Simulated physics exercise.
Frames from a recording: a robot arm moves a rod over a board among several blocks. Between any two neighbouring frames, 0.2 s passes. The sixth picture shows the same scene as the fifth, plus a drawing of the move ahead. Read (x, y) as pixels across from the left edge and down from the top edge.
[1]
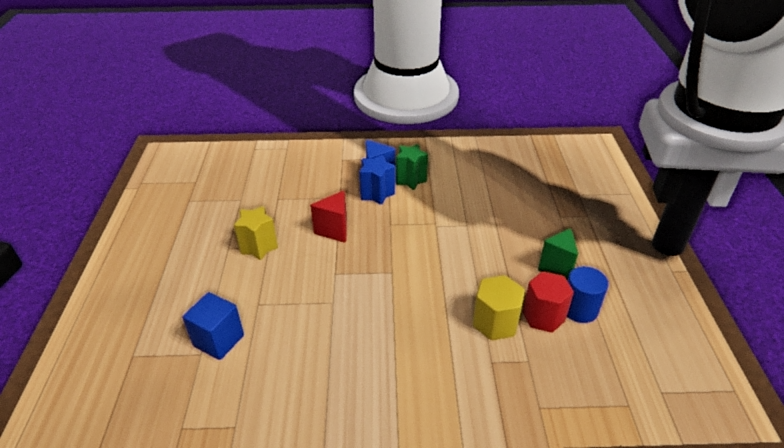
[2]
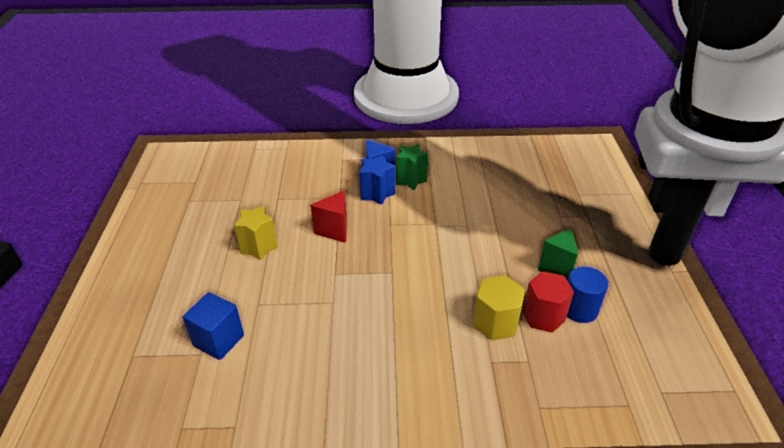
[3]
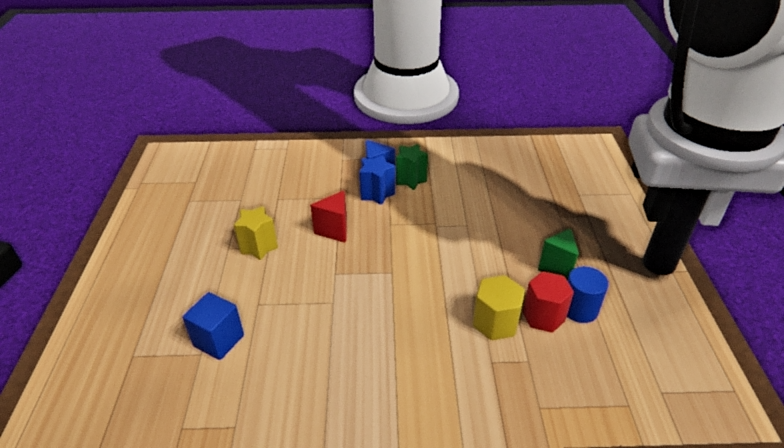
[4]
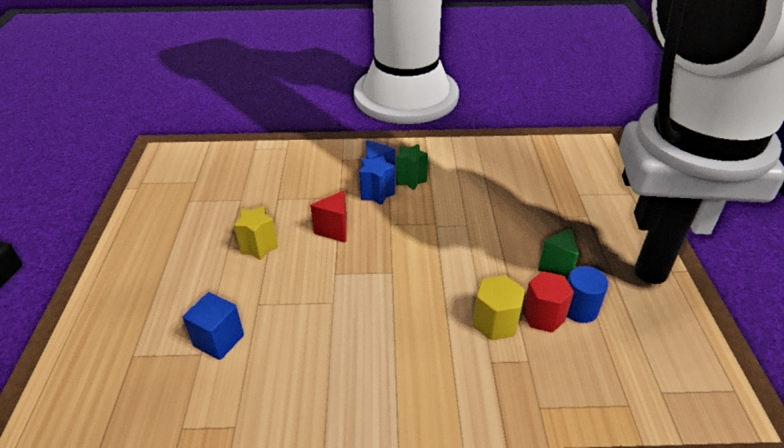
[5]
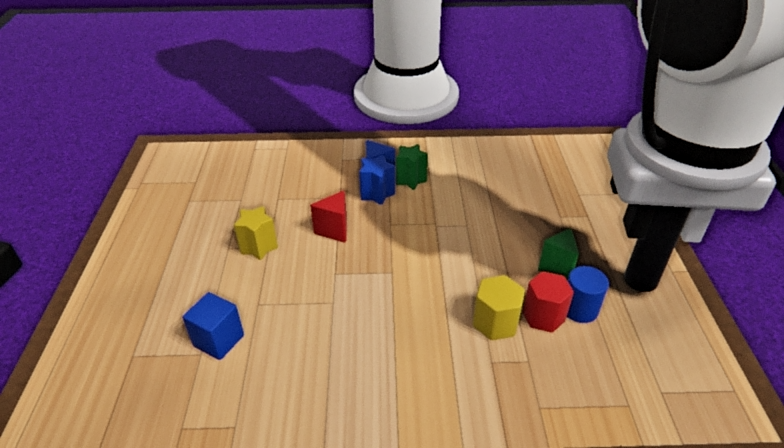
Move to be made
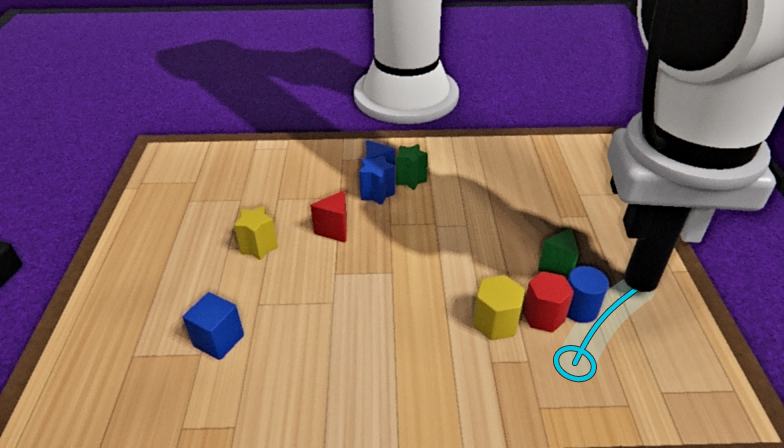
Robot arm sliding its black rod slightly left and nearer across a wooden board, beside colourful blocks that stay still.
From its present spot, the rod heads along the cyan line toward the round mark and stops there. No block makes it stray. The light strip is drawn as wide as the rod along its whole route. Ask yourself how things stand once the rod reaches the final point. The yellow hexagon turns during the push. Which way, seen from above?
Viewed from above: Anti-clockwise.
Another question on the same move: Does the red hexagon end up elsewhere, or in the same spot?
It will end up elsewhere.
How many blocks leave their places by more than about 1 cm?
It moves three or more blocks.
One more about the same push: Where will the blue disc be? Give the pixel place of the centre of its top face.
It sits at (560, 294).
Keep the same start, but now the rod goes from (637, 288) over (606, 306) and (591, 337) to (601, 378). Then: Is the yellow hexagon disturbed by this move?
The answer is that it is displaced.
Path on the board, from (637, 288) by way of (601, 320) to (575, 363).
The first path, step by step. One third of the way, rod (615, 301); nothing pushed yet.
Two thirds of the way, rod (594, 325); yellow hexagon (481, 291), turned 25° anticlockwise; red hexagon (521, 282); blue disc (563, 291).
At the end, rod (577, 356); yellow hexagon (480, 291), turned 25° anticlockwise; red hexagon (519, 281); green three-sided block in place; blue disc (560, 294).
